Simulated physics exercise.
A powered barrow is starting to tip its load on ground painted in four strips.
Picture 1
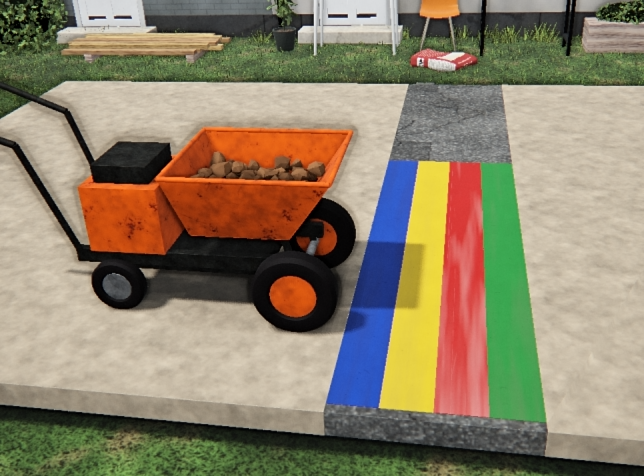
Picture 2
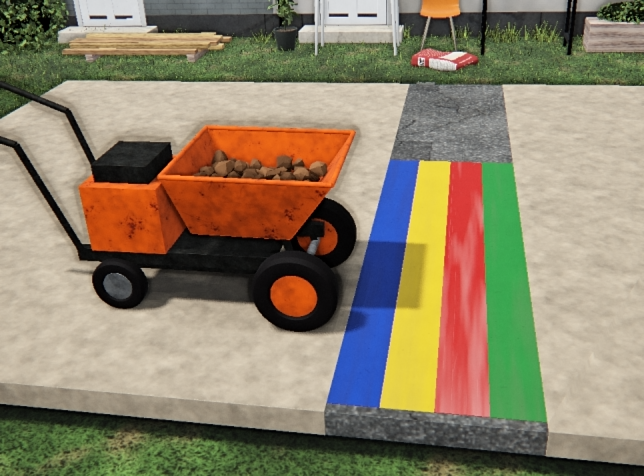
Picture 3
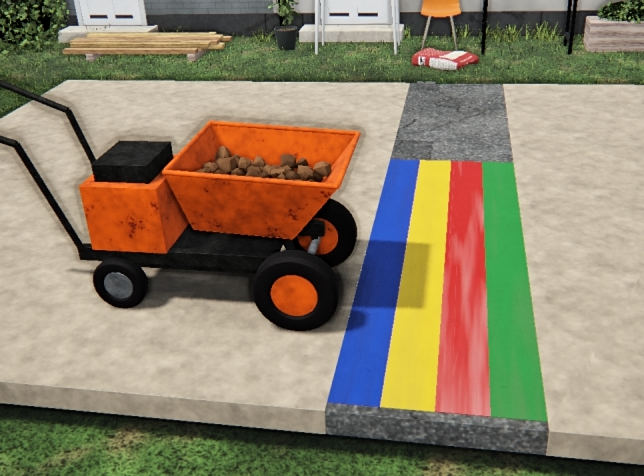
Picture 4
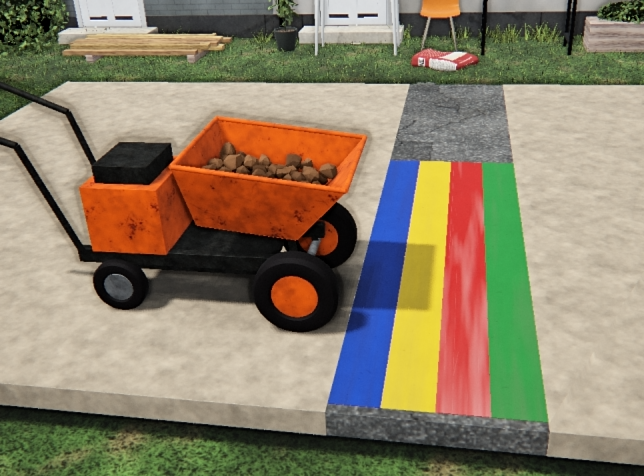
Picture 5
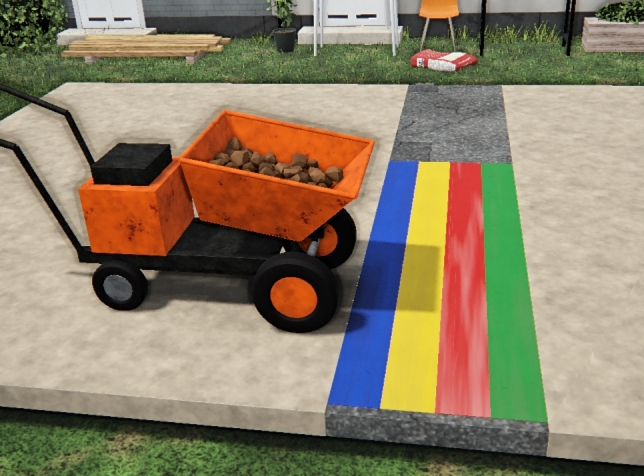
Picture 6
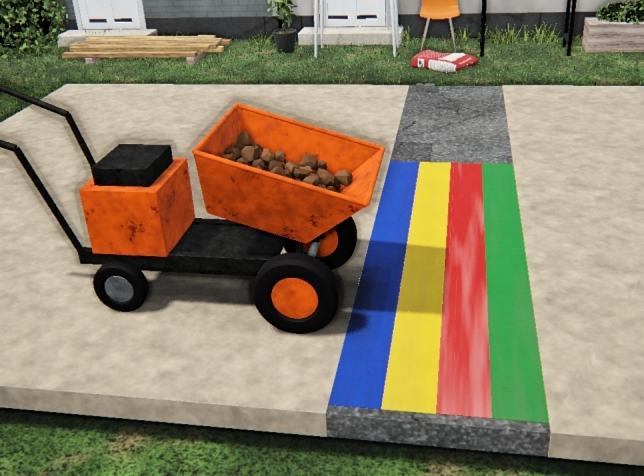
To begin with, an orange powered barrow loaded with brown clods stands with its skip level, left of ground painted in blue, yellow, red and green strips. The skip then tilts slightly toward the right, and its angle steepens until it is clearly tipped, the clods still inside and the wheels unmoved.
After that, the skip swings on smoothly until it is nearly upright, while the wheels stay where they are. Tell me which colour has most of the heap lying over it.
Most of the heap lies over red.
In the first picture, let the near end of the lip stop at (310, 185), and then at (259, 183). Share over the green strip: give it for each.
Near 10 and 0 percent respectively.
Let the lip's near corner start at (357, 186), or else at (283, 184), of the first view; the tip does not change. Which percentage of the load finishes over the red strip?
Roughly 20 percent the first time, roughly 20 percent the second.
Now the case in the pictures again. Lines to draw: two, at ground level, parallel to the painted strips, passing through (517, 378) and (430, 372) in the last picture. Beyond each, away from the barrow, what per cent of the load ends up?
Near 10 % and near 70 %, in that order.
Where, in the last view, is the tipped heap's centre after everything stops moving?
Near pixel (473, 303).
Soon after the last picture, skip tipped steeply; all in the skip.
A little later, skip tipped right over; most in the skip; a stray few over the yellow strip; about a quarter over the red strip; a stray few over the green strip.
Later still, skip tipped right over; about a quarter in the skip; a small part over the yellow strip; about a third over the red strip; a small part over the green strip; a small part off the paint.
At rest, skip tipped right over; about a quarter in the skip; none over the blue strip; a small part over the yellow strip; about half over the red strip; a small part over the green strip; a small part off the paint.
